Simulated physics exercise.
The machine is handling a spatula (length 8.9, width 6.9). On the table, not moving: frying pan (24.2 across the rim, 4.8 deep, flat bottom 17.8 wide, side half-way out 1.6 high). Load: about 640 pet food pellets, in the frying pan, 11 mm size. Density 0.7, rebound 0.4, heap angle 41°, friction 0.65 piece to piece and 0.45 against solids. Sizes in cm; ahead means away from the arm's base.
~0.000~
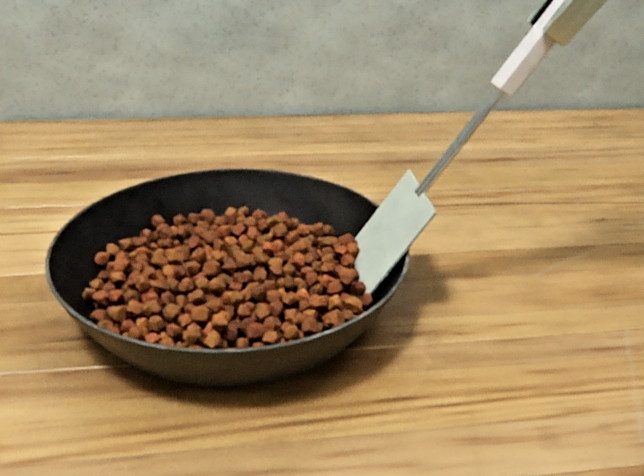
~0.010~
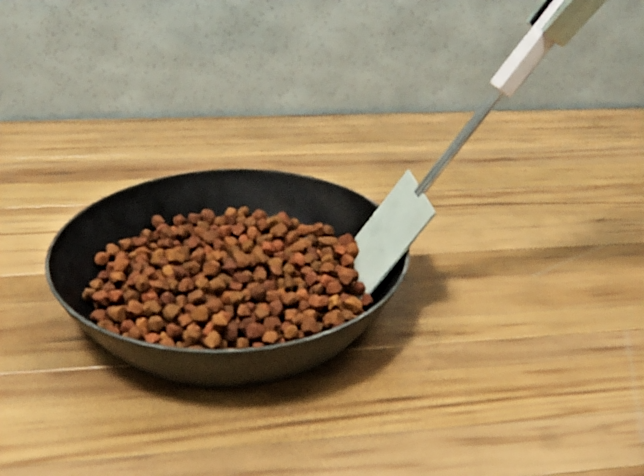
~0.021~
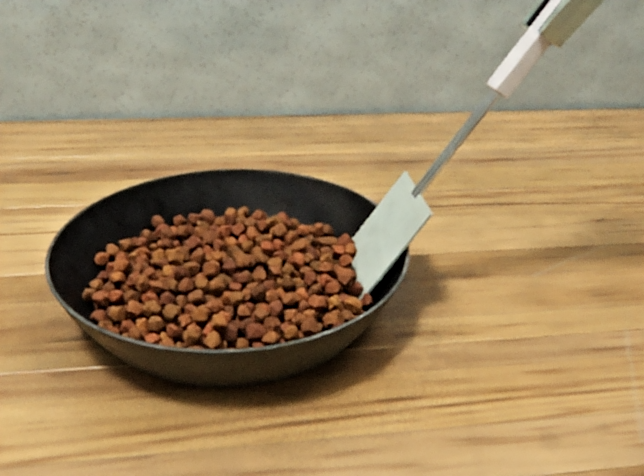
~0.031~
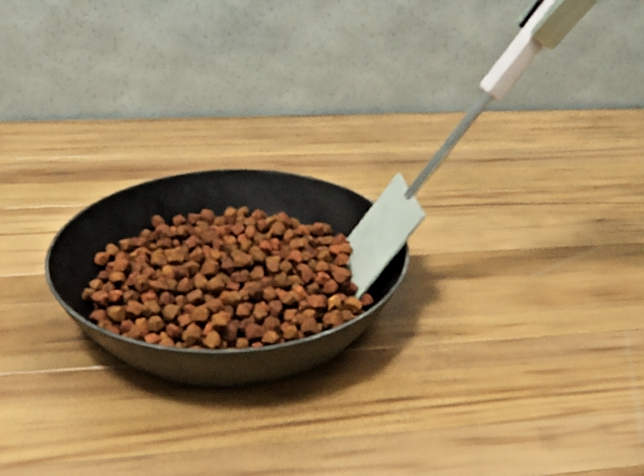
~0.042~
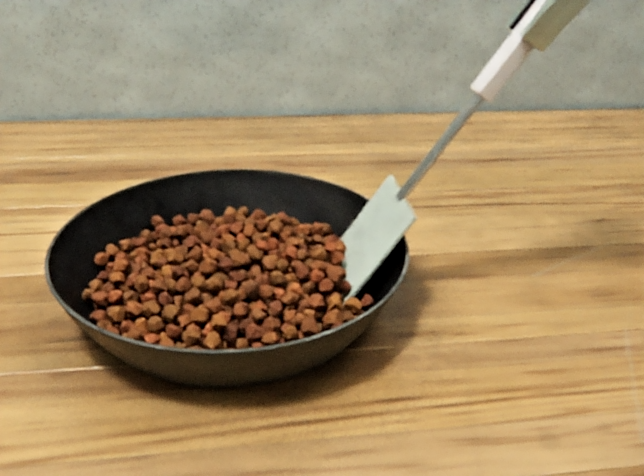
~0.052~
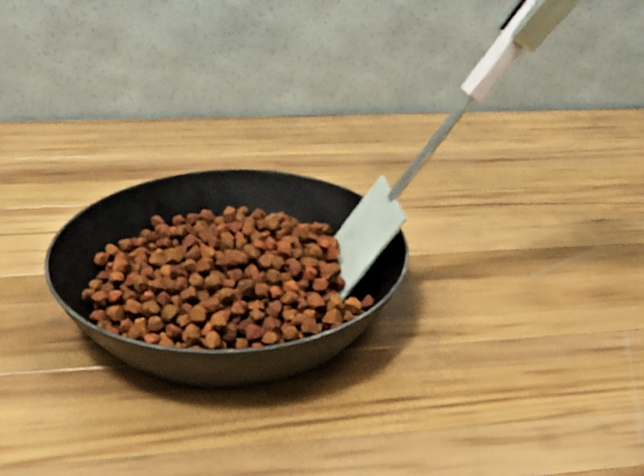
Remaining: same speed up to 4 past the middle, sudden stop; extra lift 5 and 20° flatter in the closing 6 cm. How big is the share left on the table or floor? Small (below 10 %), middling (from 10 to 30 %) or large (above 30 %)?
A small share, below 10 %, ends on the table or floor.
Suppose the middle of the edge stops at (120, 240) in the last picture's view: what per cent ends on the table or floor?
About 15 per cent.
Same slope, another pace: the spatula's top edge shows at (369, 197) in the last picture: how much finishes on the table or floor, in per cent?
About 15 per cent.
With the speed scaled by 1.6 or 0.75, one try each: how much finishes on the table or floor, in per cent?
Some 15 and 0 per cent.
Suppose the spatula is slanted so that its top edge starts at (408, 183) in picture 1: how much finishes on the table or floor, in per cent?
About 0 per cent.
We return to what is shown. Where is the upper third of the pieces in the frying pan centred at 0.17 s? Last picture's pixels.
Around (197, 258).
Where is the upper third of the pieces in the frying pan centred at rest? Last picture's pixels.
Near (131, 274).
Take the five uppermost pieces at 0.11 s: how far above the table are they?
About 5 cm.
After 0.11 s, sloping 57°, highest piece 5 above the table; 635 in the frying pan.
After 0.17 s, sloping 47°, highest piece 7 above the table; 635 in the frying pan.
After 0.40 s, sloping 37°, highest piece 6 above the table; 624 in the frying pan, 6 on the table or floor, 5 on the blade or in flight.
After 1.45 s, sloping 37°, highest piece 6 above the table; 624 in the frying pan, 11 on the table or floor.
At rest, 624 in the frying pan, 11 on the table or floor. That is 2 % on the table or floor.
